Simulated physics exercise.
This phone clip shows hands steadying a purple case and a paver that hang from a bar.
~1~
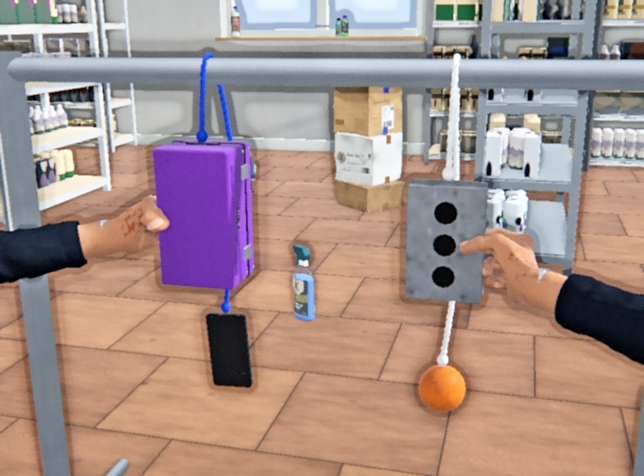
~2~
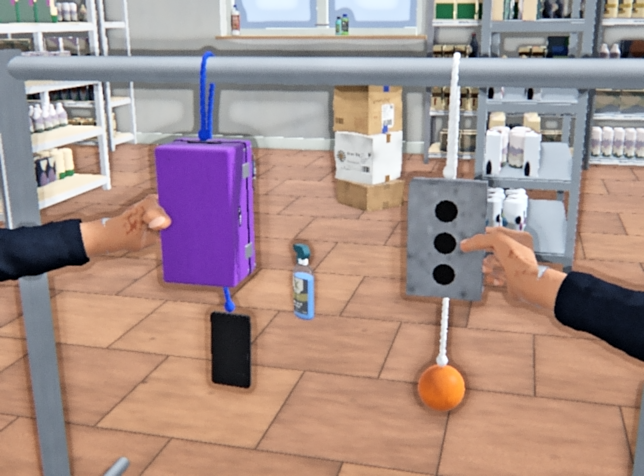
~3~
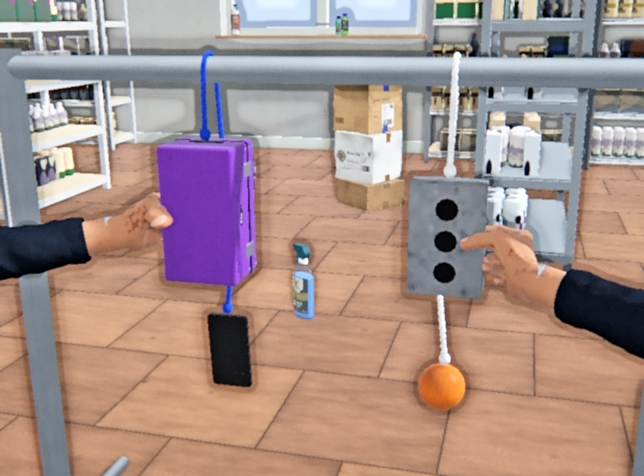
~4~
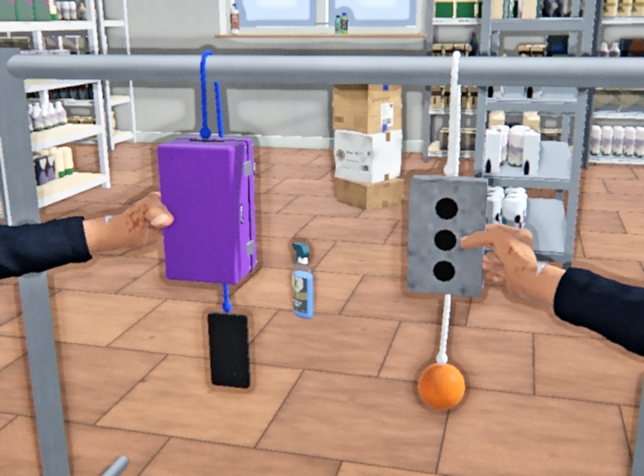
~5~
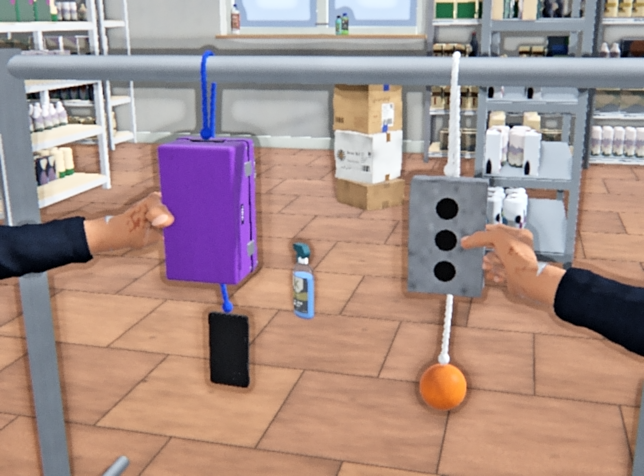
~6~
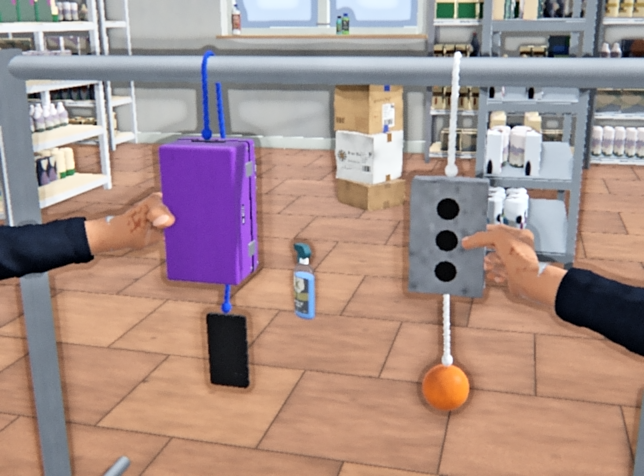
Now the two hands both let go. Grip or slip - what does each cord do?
In order: Well the purple case gets pulled down as expected; well the paver gets pulled down as expected.
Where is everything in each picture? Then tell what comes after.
In the first frame, purple case (206, 213); paver (446, 240); left phone (229, 351); right orange (442, 389).
In the second frame, purple case (207, 211); paver (447, 239).
In the third frame, purple case (209, 210); paver (447, 237).
In the fourth frame, purple case (209, 209); paver (447, 236).
In the fifth frame, purple case (210, 209); paver (448, 236).
In the sixth frame, purple case (211, 210); paver (448, 236); left cord only laid over the rail; right cord only laid over the rail.
Then, 0.54 s later than the last view, purple case on the floor; paver on the floor.
Finally, purple case on the floor; paver on the floor. The purple case pulls its rope through and the paver runs down to the floor.
